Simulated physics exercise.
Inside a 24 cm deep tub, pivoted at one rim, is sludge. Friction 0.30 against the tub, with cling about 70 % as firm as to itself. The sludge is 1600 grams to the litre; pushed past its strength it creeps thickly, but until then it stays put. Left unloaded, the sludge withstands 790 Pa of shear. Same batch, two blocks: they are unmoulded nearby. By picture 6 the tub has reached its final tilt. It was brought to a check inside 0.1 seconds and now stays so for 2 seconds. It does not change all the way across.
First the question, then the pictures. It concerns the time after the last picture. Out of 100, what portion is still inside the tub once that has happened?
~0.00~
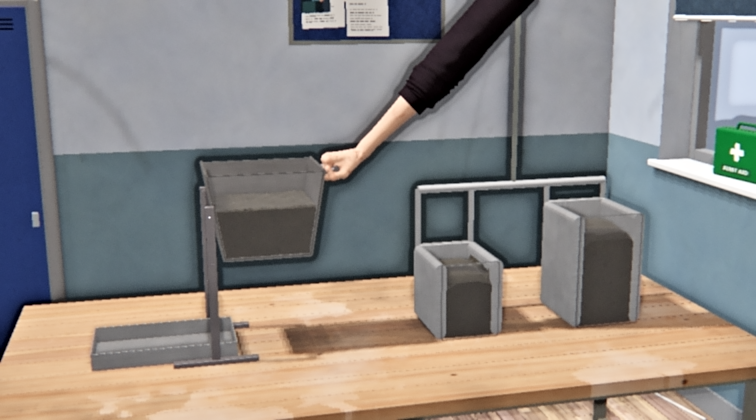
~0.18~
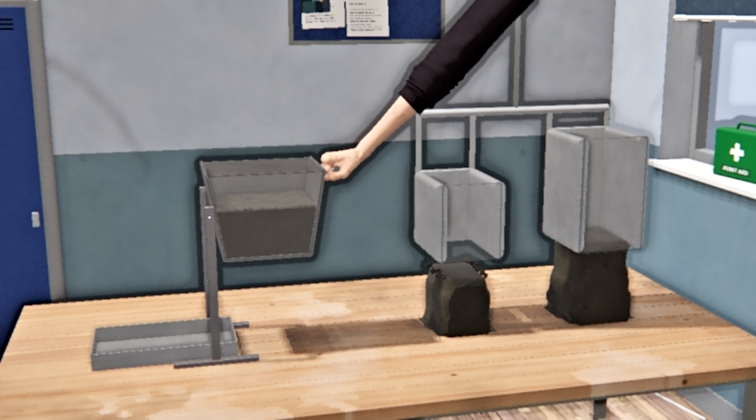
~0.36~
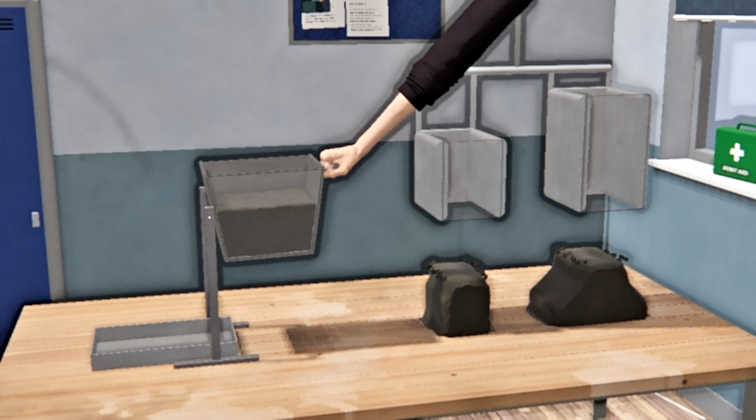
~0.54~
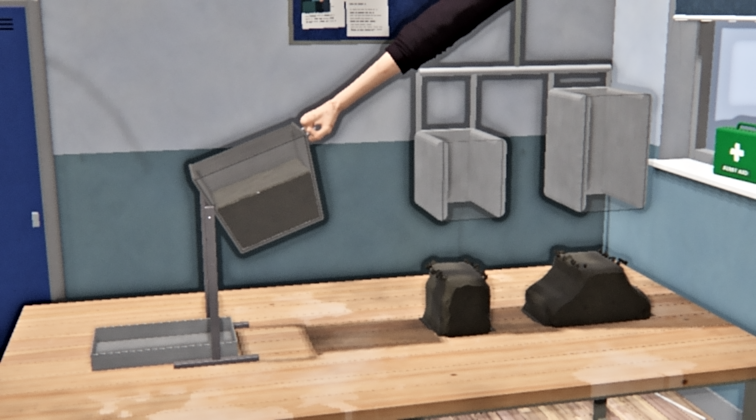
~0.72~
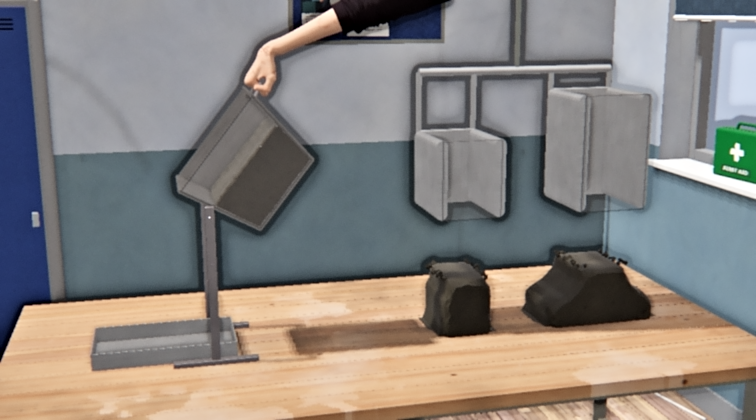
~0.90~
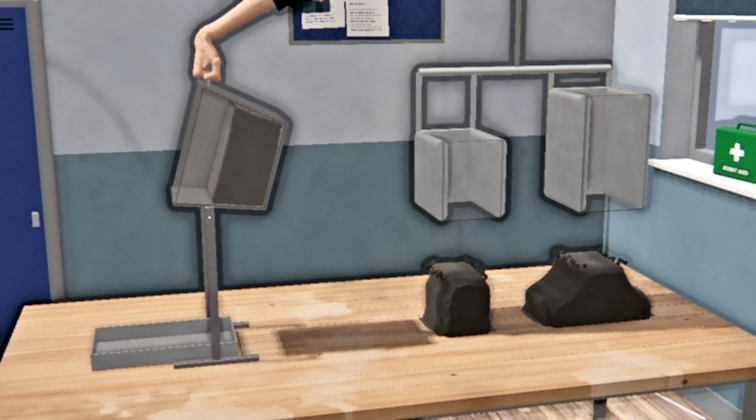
I would say roughly 100 per cent remains in the tub.
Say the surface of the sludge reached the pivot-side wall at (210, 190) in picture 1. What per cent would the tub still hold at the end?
That works out near 70 %.
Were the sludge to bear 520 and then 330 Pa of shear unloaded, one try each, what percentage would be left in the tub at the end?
In order: Around 85 % and around 65 %.
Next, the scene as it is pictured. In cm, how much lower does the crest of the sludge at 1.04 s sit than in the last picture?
Roughly 2 cm.
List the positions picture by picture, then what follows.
Handle-side rim at (322, 170), tilt 0 degrees; crest of the sludge at (314, 206); block heights 19 cm, 30 cm (left to right), in the first frame.
Handle-side rim at (322, 170), tilt 0 degrees; crest of the sludge at (314, 206); block heights 19 cm, 27 cm (left to right), in the second frame.
Handle-side rim at (322, 168), tilt 1 degrees; crest of the sludge at (315, 204); block heights 18 cm, 20 cm (left to right), in the third frame.
Handle-side rim at (303, 134), tilt 20 degrees; crest of the sludge at (305, 173); block heights 18 cm, 19 cm (left to right), in the fourth frame.
Handle-side rim at (250, 96), tilt 51 degrees; crest of the sludge at (278, 128); block heights 18 cm, 19 cm (left to right), in the fifth frame.
Handle-side rim at (202, 89), tilt 74 degrees; crest of the sludge at (240, 108); block heights 18 cm, 19 cm (left to right), in the sixth frame.
After 1.04 s, the tub is at 74 degrees and holds 100 %.
After 1.21 s, the tub is at 74 degrees and holds 100 %.
After 1.38 s, the tub is at 74 degrees and holds 100 %.
After 1.55 s, the tub is at 74 degrees and holds 100 %.
After 2.90 s, the tub is at 74 degrees and holds 100 %.
